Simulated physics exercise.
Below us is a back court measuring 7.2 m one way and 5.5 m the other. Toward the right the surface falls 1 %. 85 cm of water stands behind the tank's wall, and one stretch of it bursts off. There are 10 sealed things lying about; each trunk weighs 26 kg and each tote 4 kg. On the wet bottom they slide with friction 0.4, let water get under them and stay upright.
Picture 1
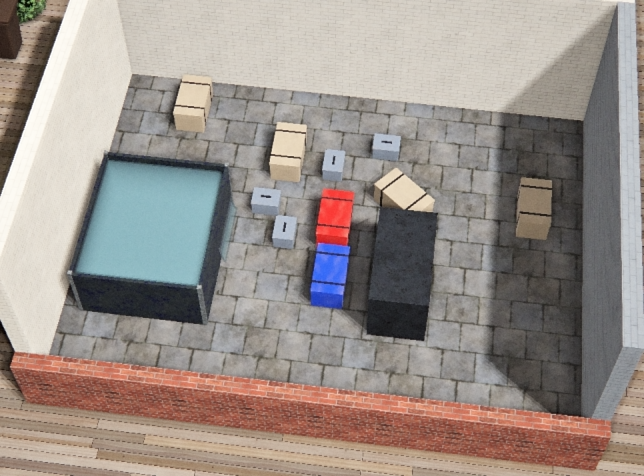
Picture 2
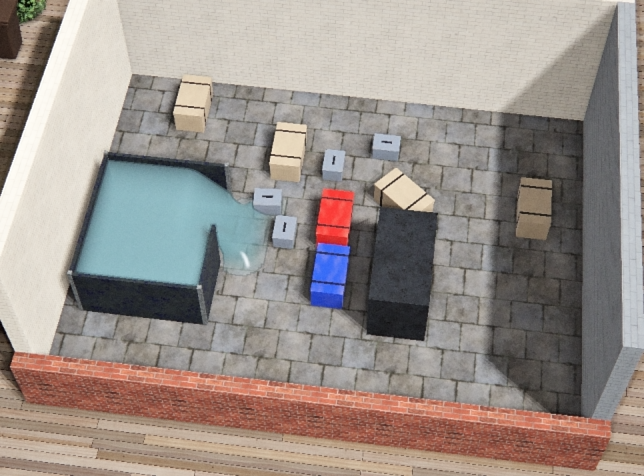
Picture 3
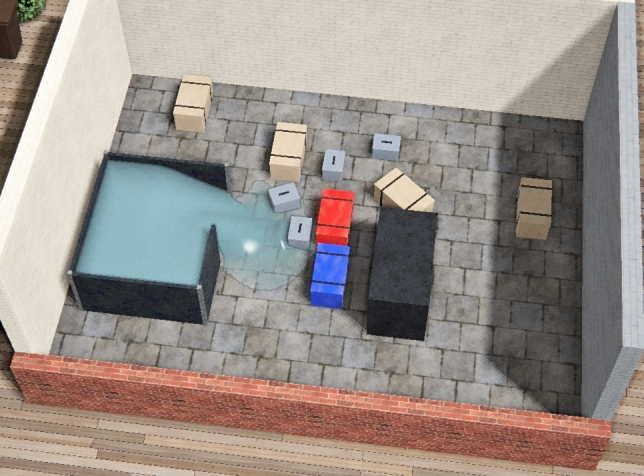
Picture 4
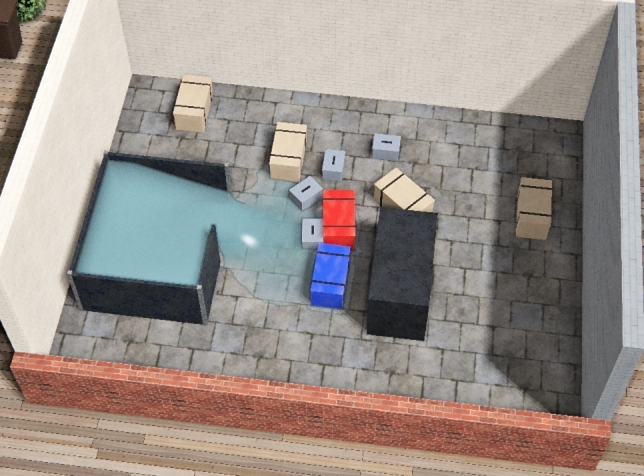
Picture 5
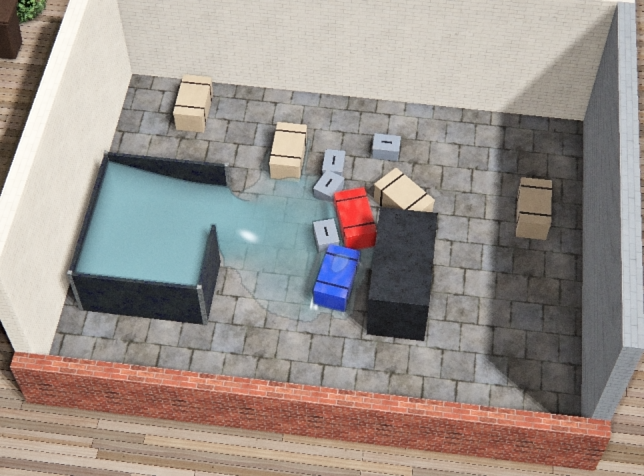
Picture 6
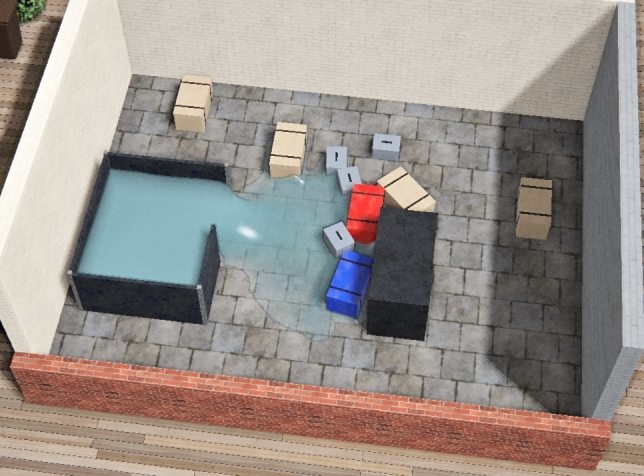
Water burst through the right side of a dark tank and spread across the stone paving, pushing small gray boxes along before shoving the red trunk and then the blue one toward a black block.
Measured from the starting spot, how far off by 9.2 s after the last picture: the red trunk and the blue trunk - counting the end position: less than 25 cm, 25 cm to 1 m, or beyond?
In order: The red trunk ends up well clear of its start, the blue trunk ends up well clear of its start.
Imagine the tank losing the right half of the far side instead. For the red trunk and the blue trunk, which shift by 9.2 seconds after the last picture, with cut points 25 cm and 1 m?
With that failure, the red trunk keeps its spot, and the blue trunk keeps its spot.
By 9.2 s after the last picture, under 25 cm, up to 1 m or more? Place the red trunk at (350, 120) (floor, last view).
Observed: Object shuffles over a little.
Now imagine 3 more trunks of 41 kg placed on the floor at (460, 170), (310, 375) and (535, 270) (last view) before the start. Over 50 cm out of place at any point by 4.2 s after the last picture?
Respectively: Greater, greater, greater.
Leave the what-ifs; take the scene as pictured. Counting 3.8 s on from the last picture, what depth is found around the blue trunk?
Near 4 cm deep.
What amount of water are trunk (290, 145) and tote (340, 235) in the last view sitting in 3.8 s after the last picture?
Depths: Near 3 cm, then near 10 cm.
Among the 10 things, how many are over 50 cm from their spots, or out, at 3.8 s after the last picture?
I make it 9.
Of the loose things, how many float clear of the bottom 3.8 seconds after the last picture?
At that moment 5.
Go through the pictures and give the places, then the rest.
In the first picture, the red trunk at (335, 213), on the bottom; the blue trunk at (330, 268), on the bottom; 3.4 m2 under water; 0 of 10 have shifted.
In the second picture, the red trunk at (335, 213) rests on the ground; the blue trunk at (330, 268), on the bottom; 4.1 m2 under water; 0 of 10 have shifted.
In the third picture, the red trunk at (335, 213) rests on the ground; the blue trunk at (330, 268) rests on the ground; water covers 5.0 m2; 2 of 10 have shifted.
In the fourth picture, the red trunk at (339, 213) rests on the ground, 6 cm from its start; the blue trunk at (330, 268) rests on the ground; 6.1 m2 under water; 3 of 10 have shifted.
In the fifth picture, the red trunk at (355, 212) rests on the ground, 29 cm from its start; the blue trunk at (337, 271) rests on the ground, 10 cm from its start; water covers 7.1 m2; 4 of 10 have shifted.
In the sixth picture, the red trunk at (366, 207), on the bottom, 45 cm from its start; the blue trunk at (351, 277) rests on the ground, 32 cm from its start; water covers 8.2 m2; 5 of 10 have shifted.
Then, 1.2 s after the last picture the red trunk is near (500, 194), 2.4 m from its start, afloat; the blue trunk is near (306, 363), 1.5 m from its start, aground; 5 afloat.
Then, 3.8 s after the last picture the red trunk is near (473, 287), 2.3 m from its start, aground; the blue trunk is near (225, 331), 1.7 m from its start, aground; 5 afloat.
Then, 6.2 s after the last picture the red trunk is near (447, 316), 2.3 m from its start, afloat; the blue trunk is near (225, 331), 1.7 m from its start, aground; 7 afloat.
Then, 9.2 s after the last picture the red trunk is near (468, 229), 1.9 m from its start, afloat; the blue trunk is near (181, 347), 2.3 m from its start, afloat; 8 afloat.
